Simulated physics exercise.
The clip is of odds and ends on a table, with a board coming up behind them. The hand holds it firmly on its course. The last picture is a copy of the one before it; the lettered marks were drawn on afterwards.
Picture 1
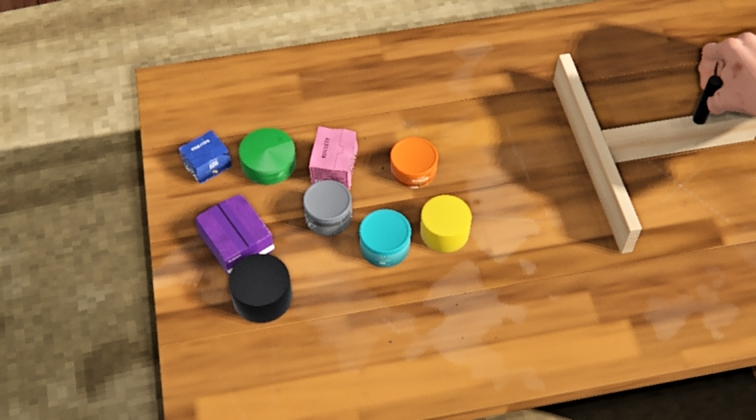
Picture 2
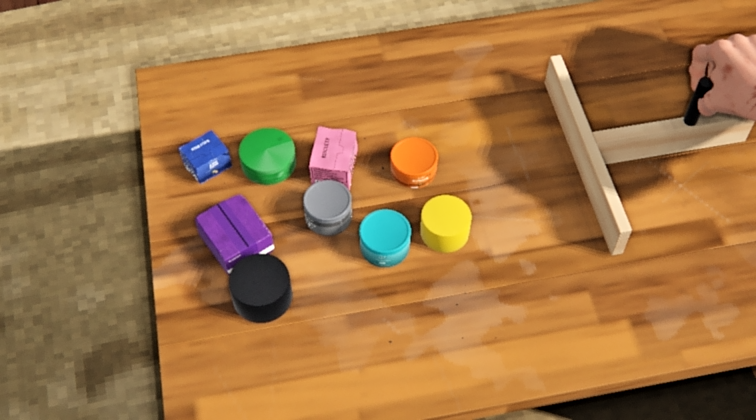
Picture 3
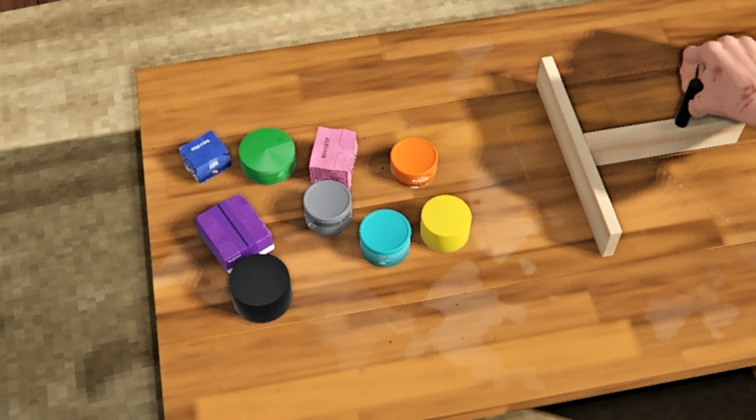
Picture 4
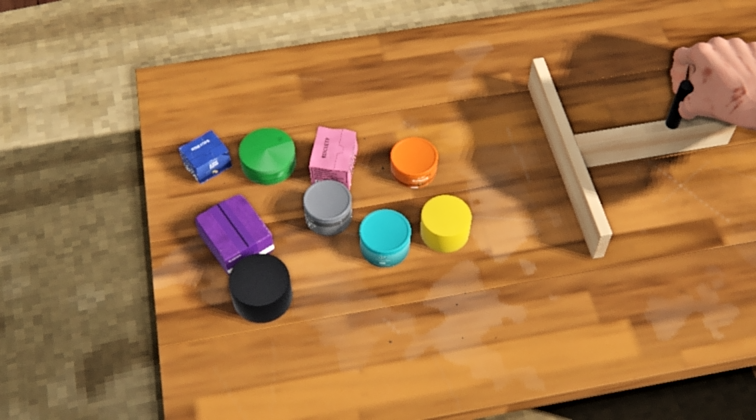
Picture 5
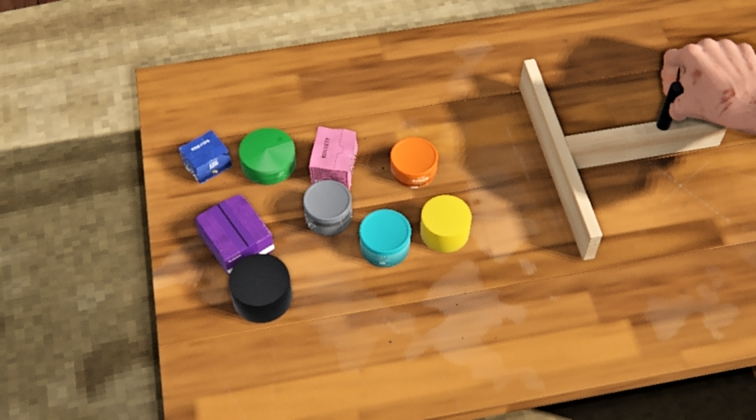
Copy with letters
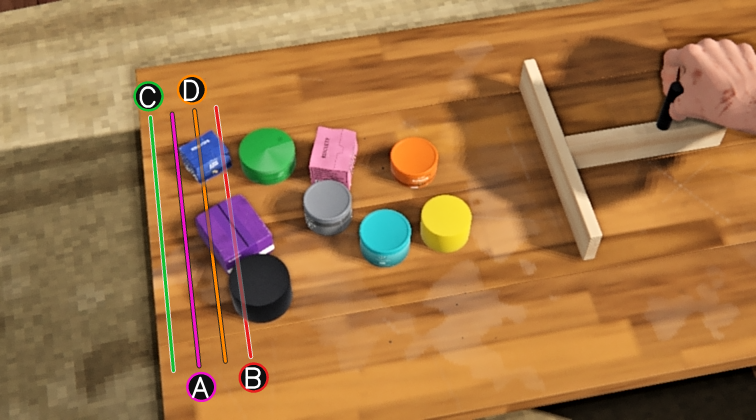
At first, a cluster of colourful tubs, tins and packets sits on the left of a wooden table, with a T-shaped wooden board held by a hand at the right. The hand then slides the board slowly and steadily left across the bare tabletop, narrowing the gap, while the items stay still.
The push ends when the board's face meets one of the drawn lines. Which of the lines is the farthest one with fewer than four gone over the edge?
It can go as far as A.
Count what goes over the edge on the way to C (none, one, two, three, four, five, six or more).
In all, six or more.
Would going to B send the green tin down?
By then, no.
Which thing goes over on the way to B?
It is the purple box.
On the marked copy, A at (184, 229); B at (232, 222); C at (161, 233); D at (209, 225).
With A. Early on, board (429, 164); turquoise tub (362, 244); yellow pot (410, 230).
Further on, board (293, 186); purple box (196, 247); black pot (214, 328).
At the end, board (183, 204); grey tub over the edge; purple box over the edge; three fallen.
As for the rest, B is within the limit but short; C drops seven; D is within the limit but short.
